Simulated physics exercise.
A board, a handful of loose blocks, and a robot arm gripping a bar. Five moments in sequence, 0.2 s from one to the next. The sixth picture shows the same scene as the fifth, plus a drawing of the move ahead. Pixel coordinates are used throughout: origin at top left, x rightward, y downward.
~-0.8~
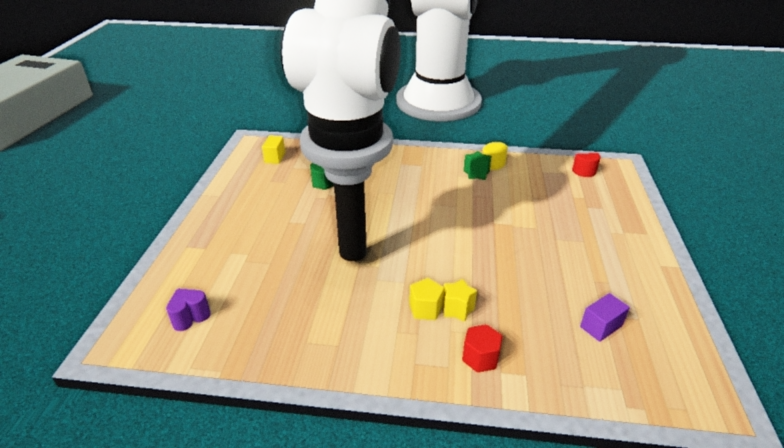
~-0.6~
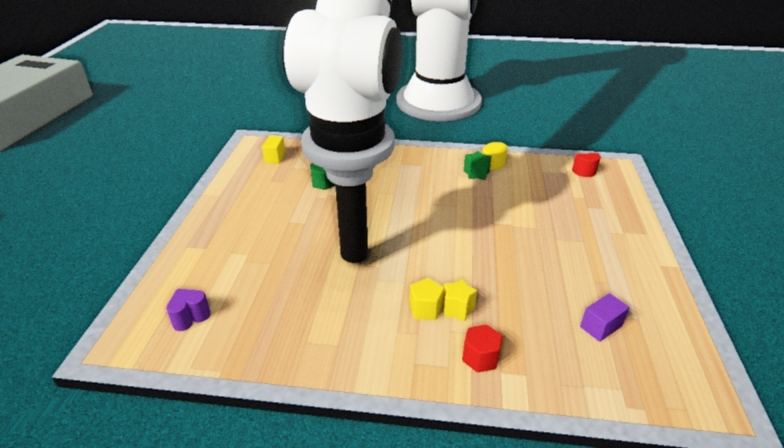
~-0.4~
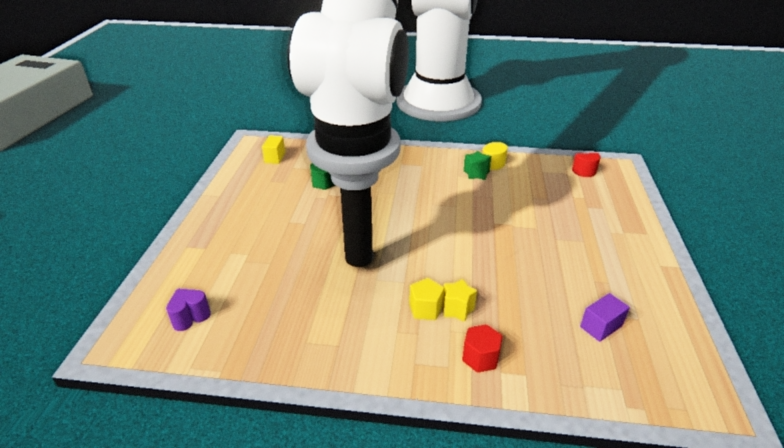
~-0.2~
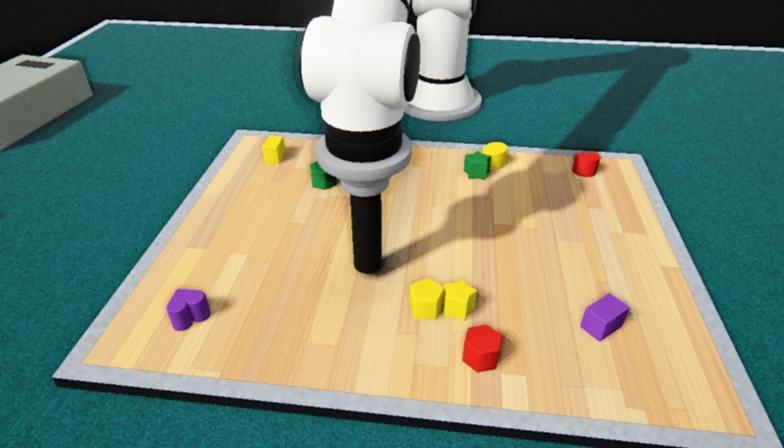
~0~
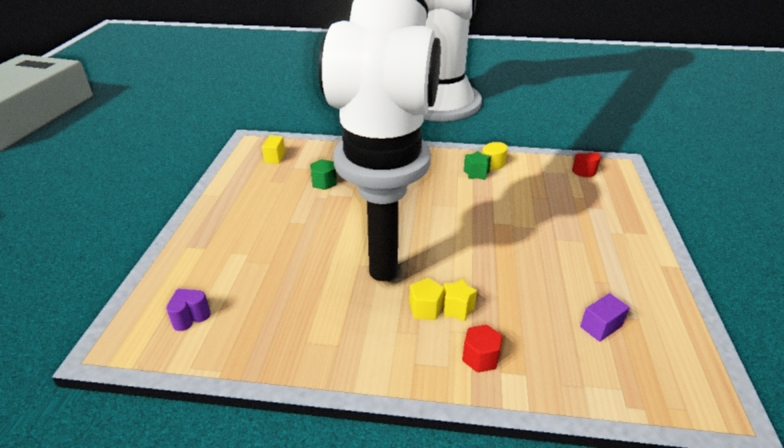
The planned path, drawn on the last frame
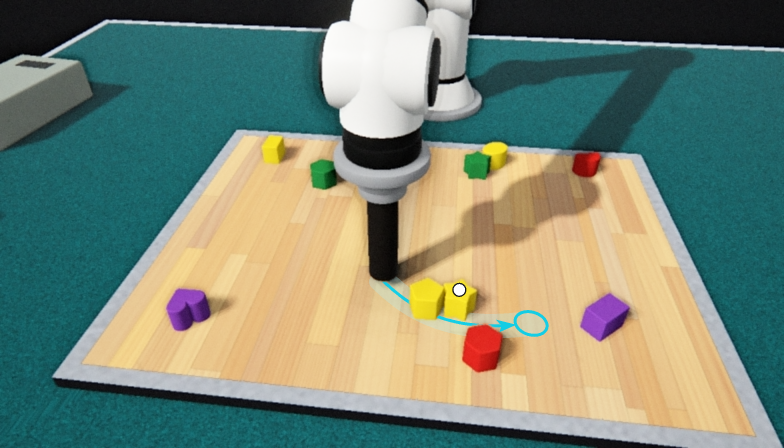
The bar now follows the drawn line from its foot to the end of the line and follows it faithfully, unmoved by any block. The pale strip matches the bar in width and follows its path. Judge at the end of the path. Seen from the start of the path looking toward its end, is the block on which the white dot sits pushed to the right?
No, it doesn't check out.
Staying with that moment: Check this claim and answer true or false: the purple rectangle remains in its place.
This is true.
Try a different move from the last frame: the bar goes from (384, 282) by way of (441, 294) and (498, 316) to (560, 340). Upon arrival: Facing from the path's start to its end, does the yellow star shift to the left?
I'd say no.
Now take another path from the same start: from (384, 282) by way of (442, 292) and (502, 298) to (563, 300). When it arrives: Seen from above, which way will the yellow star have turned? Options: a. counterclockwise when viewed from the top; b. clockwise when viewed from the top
Letter b.
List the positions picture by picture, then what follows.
In the first frame, bar's lower end (353, 253); yellow pentagonal block (427, 289); yellow star (459, 290); red hexagonal block (484, 338); purple rectangle (608, 307).
In the second frame, bar (354, 254); blocks still.
In the third frame, bar (359, 258); blocks still.
In the fourth frame, bar (368, 265); blocks still.
In the fifth frame, bar (383, 272); yellow pentagonal block (427, 289); yellow star (459, 290); red hexagonal block (484, 338); purple rectangle (608, 307).
Drawn move, from (384, 282) through (421, 309) and (475, 325) to (531, 323); the dot is on the yellow star.
The first path, step by step. One third of the way, bar (422, 300); yellow pentagonal block (449, 303), turned 25° anticlockwise; yellow star (474, 291), turned 25° anticlockwise.
Two thirds of the way, bar (477, 315); yellow pentagonal block (502, 326); yellow star (498, 290), turned 105° anticlockwise; red hexagonal block (498, 352), turned 25° clockwise.
At the end, bar (533, 314); yellow pentagonal block (517, 331), turned 25° clockwise; yellow star (514, 284), turned 175° anticlockwise; red hexagonal block (499, 353), turned 35° clockwise; purple rectangle still.
